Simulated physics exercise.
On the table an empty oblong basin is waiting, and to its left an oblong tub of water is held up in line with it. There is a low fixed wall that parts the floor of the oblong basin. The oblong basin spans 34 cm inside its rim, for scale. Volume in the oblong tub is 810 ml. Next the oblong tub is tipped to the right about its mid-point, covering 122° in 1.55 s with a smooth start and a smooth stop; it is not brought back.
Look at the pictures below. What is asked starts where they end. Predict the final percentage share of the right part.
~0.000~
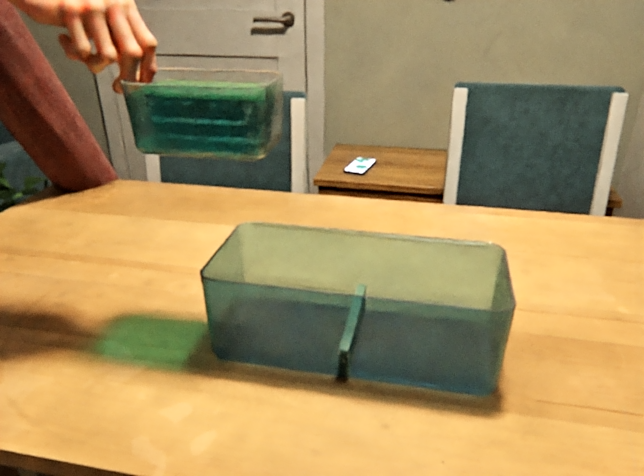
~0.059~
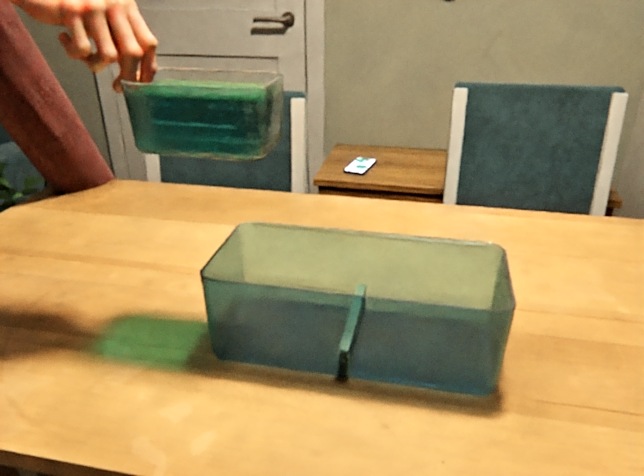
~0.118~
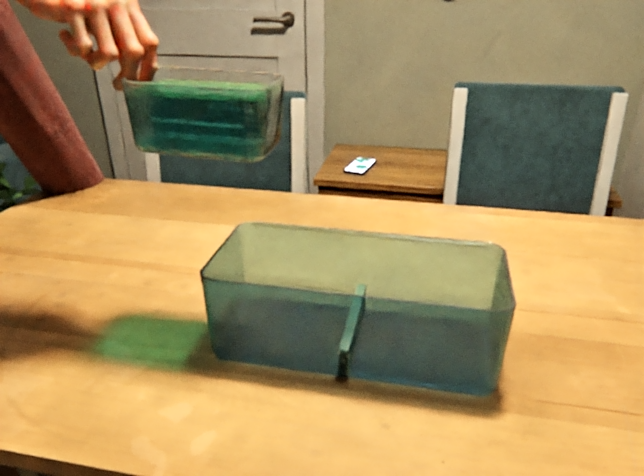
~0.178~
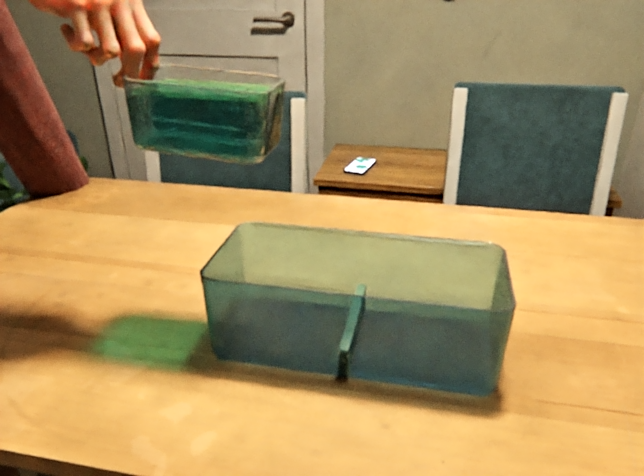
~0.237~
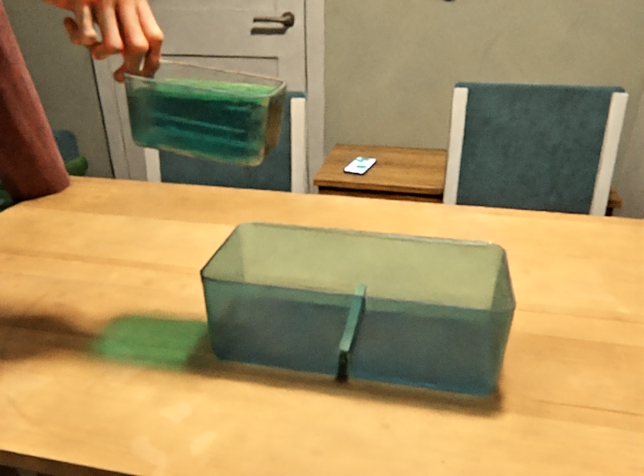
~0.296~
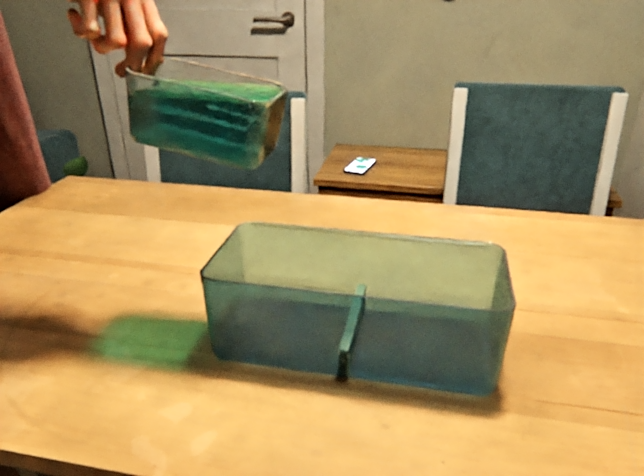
Right part: About 51 %.
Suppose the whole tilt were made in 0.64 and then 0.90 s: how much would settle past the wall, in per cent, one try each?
Try 1: Approx. 25 %; try 2: Approx. 40 %.
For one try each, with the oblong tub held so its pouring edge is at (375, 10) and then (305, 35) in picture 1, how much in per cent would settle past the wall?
Result: 85 per cent, then 70 per cent.
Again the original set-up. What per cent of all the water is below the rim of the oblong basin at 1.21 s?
Some 90 percent of the total.
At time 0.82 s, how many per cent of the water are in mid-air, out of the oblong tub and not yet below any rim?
Near 36 per cent at that time.
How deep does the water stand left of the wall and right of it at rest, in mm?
On the left it stands about 16 mm, on the right about 16 mm.
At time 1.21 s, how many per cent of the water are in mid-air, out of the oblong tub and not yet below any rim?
Around 6 percent of it is airborne.
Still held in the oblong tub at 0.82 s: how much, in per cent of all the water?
I'd estimate some 38 % remains.
After 0.82 s the tilt is 67° and 38 per cent is still to pour, 8 is left of the wall and 18 right of it.
After 1.21 s the tilt is 108° and 4 per cent is still to pour, 40 is left of the wall and 50 right of it.
After 1.61 s the tilt is 122° and 0 per cent is still to pour, 48 is left of the wall and 50 right of it.
After 2.05 s the tilt is 122° and 0 per cent is still to pour, 48 is left of the wall and 51 right of it.
In the end 48 per cent lies left of the wall, 51 right of it and 1 outside.
